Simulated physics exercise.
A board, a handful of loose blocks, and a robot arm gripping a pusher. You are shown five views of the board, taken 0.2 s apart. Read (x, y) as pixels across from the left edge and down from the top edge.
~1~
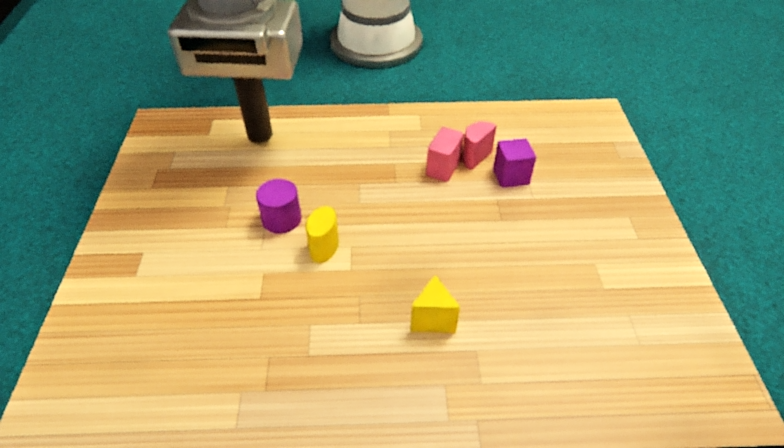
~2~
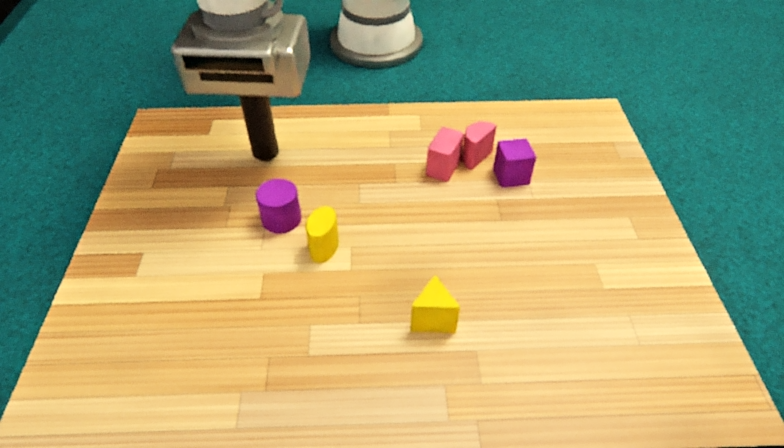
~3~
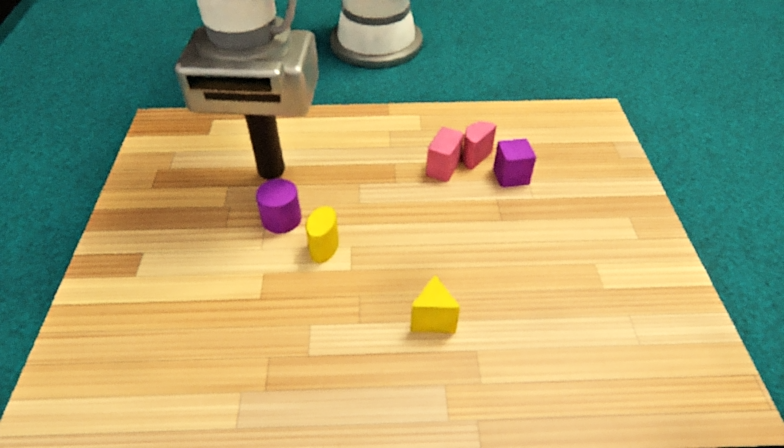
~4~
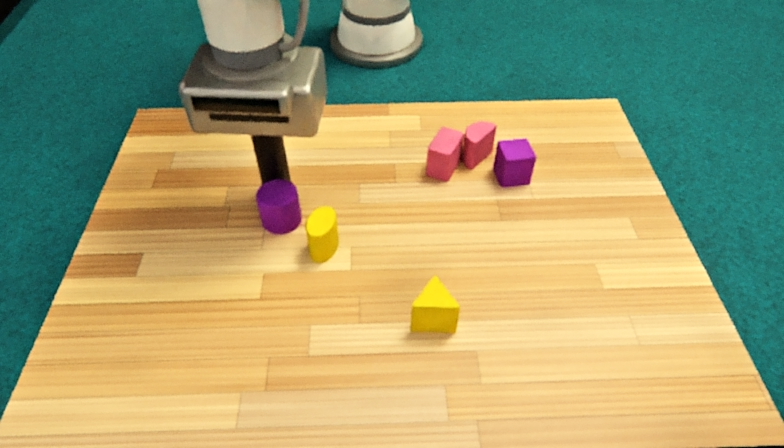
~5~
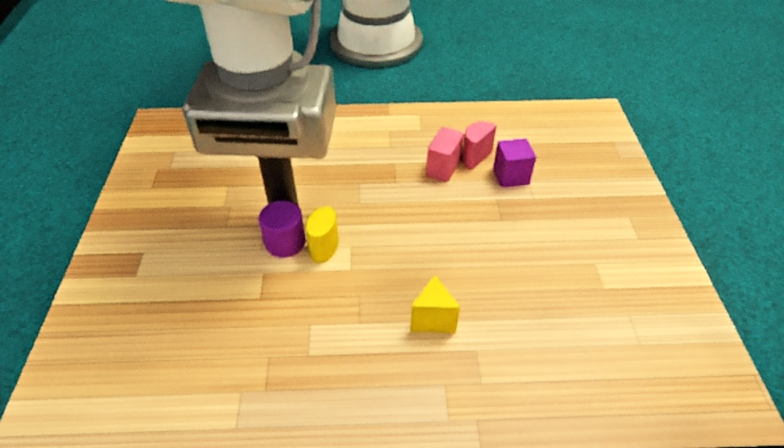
A robot arm moved its dark pusher down the wooden board toward the viewer and nudged the purple cylinder slightly forward beside a yellow block, while the yellow triangular, pink and other purple blocks stayed still.
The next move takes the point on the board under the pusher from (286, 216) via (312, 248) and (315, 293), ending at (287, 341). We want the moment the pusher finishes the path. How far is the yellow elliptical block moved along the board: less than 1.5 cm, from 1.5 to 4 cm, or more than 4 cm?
Covers 1.5 to 4 cm.
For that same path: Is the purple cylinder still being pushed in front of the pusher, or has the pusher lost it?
Once the path is finished, the purple cylinder lies beside or behind the pusher.
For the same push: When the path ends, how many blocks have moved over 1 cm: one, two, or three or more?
Most likely two.
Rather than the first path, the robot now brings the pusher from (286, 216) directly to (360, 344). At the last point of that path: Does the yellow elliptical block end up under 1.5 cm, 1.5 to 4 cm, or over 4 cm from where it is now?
Once the path is done, the yellow elliptical block lies 1.5 to 4 cm from its present place.
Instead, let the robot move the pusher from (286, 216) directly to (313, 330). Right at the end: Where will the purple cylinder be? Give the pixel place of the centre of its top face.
Located at (263, 301).
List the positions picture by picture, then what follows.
In the first picture, tip of the pusher (260, 135), middles of tops, purple cylinder (276, 192), yellow elliptical block (321, 220).
In the second picture, pusher (266, 152), nothing pushed.
In the third picture, pusher (272, 171), nothing pushed.
In the fourth picture, pusher (278, 190), nothing pushed.
In the fifth picture, pusher (284, 209), purple cylinder (280, 215), yellow elliptical block (321, 220).
What follows on the original path. One third of the way, pusher (312, 242); purple cylinder (282, 245); yellow elliptical block (335, 231).
Two thirds of the way, pusher (313, 288); purple cylinder (269, 266); yellow elliptical block (345, 237), turned 15° anticlockwise.
At the end, pusher (286, 335); purple cylinder (268, 267); yellow elliptical block (345, 237), turned 15° anticlockwise.
